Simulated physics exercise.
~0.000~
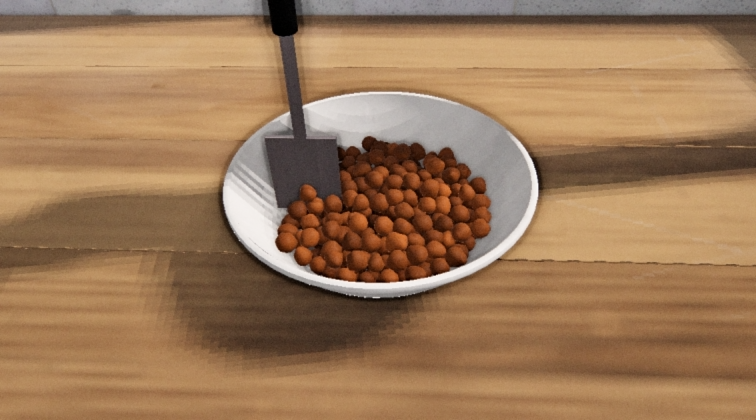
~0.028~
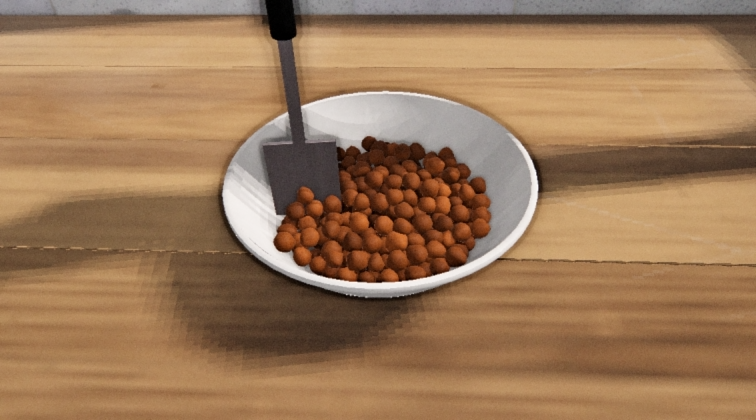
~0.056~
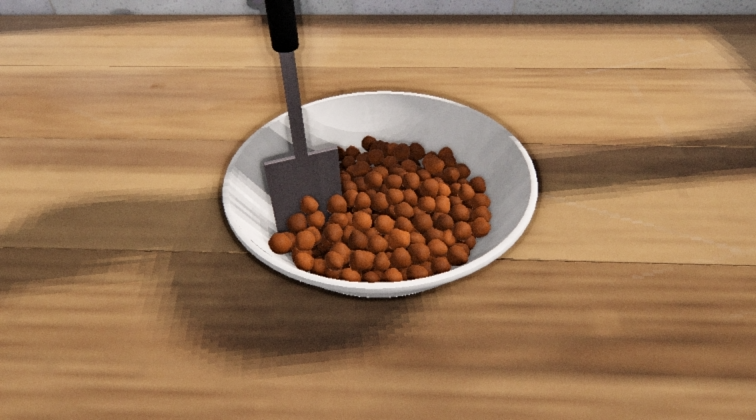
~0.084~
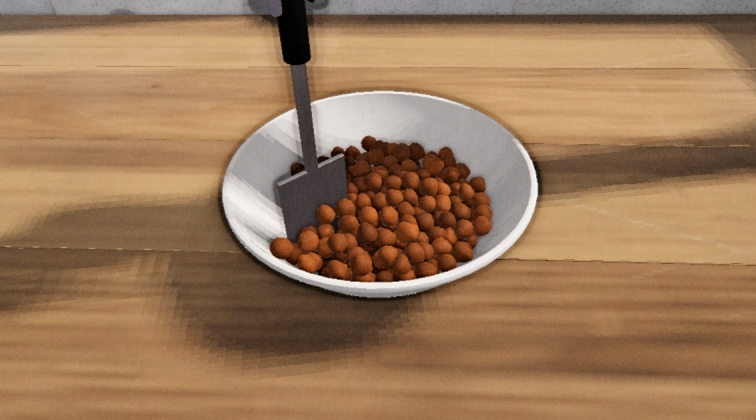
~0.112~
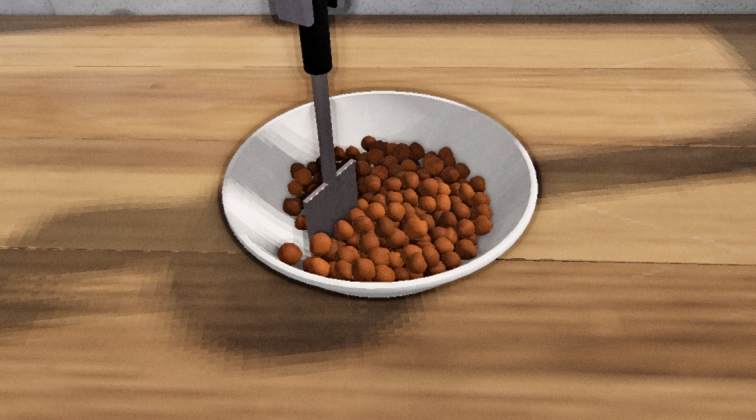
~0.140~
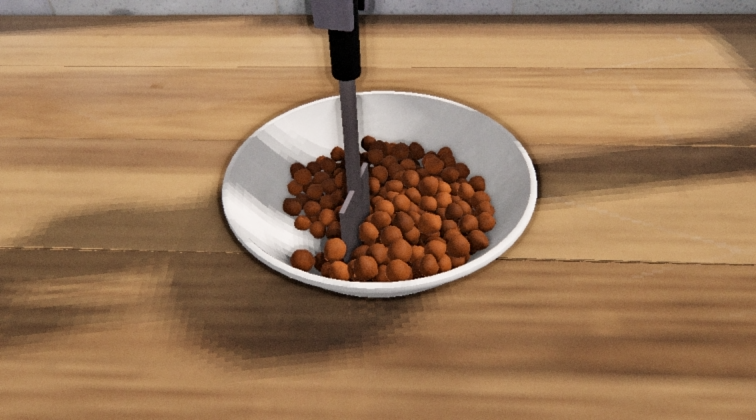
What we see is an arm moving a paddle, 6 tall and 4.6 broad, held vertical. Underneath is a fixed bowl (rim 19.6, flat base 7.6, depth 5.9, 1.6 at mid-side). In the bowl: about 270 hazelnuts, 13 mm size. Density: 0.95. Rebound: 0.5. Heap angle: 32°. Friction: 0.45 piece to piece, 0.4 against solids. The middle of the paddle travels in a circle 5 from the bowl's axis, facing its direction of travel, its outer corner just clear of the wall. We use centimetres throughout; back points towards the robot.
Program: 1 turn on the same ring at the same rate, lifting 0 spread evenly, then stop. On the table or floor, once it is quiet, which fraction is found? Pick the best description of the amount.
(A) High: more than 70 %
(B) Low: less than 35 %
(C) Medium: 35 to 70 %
The answer is B.
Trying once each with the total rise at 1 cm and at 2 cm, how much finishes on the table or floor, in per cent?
Roughly 20 percent, then roughly 15 percent.
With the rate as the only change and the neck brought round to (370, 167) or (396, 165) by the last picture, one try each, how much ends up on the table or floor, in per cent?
It comes to roughly 30 per cent and then 35 per cent.
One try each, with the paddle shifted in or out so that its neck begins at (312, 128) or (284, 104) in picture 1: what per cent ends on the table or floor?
First try about 20 per cent, second try about 15 per cent.
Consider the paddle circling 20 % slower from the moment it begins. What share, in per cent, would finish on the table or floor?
15 per cent.
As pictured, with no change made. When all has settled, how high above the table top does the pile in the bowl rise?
Around 6.0 cm above the table.
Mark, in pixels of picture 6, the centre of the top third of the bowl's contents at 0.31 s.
(457, 156), roughly.
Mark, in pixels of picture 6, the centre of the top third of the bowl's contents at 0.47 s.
I'd put it close to (323, 138).
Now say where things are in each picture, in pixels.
In the first frame, the paddle neck at (297, 117), 0° round; upper third of the load around (394, 200), from x 285 to 480, top at y 145; 274 in the bowl.
In the second frame, the paddle neck at (296, 121), 6° round; upper third of the load around (393, 200), from x 285 to 480, top at y 145.
In the third frame, the paddle neck at (298, 135), 23° round; upper third of the load around (381, 204), from x 280 to 480, top at y 145.
In the fourth frame, the paddle neck at (309, 148), 41° round; upper third of the load around (387, 215), from x 285 to 485, top at y 145.
In the fifth frame, the paddle neck at (328, 159), 60° round; upper third of the load around (392, 220), from x 290 to 485, top at y 145.
In the sixth frame, the paddle neck at (353, 165), 78° round; upper third of the load around (401, 223), from x 290 to 485, top at y 145; 274 in the bowl.
After 0.31 s, 185° round, highest piece 9 above the table; 258 in the bowl, 6 on the table or floor, 10 in flight or on the tool.
After 0.47 s, 293° round, highest piece 8 above the table; 229 in the bowl, 30 on the table or floor, 15 in flight or on the tool.
After 0.76 s, 0° round, highest piece 6 above the table; 204 in the bowl, 70 on the table or floor.
After 1.46 s, 0° round, highest piece 6 above the table; 204 in the bowl, 70 on the table or floor.
In the end, 204 in the bowl, 70 on the table or floor. That is 26 % on the table or floor.
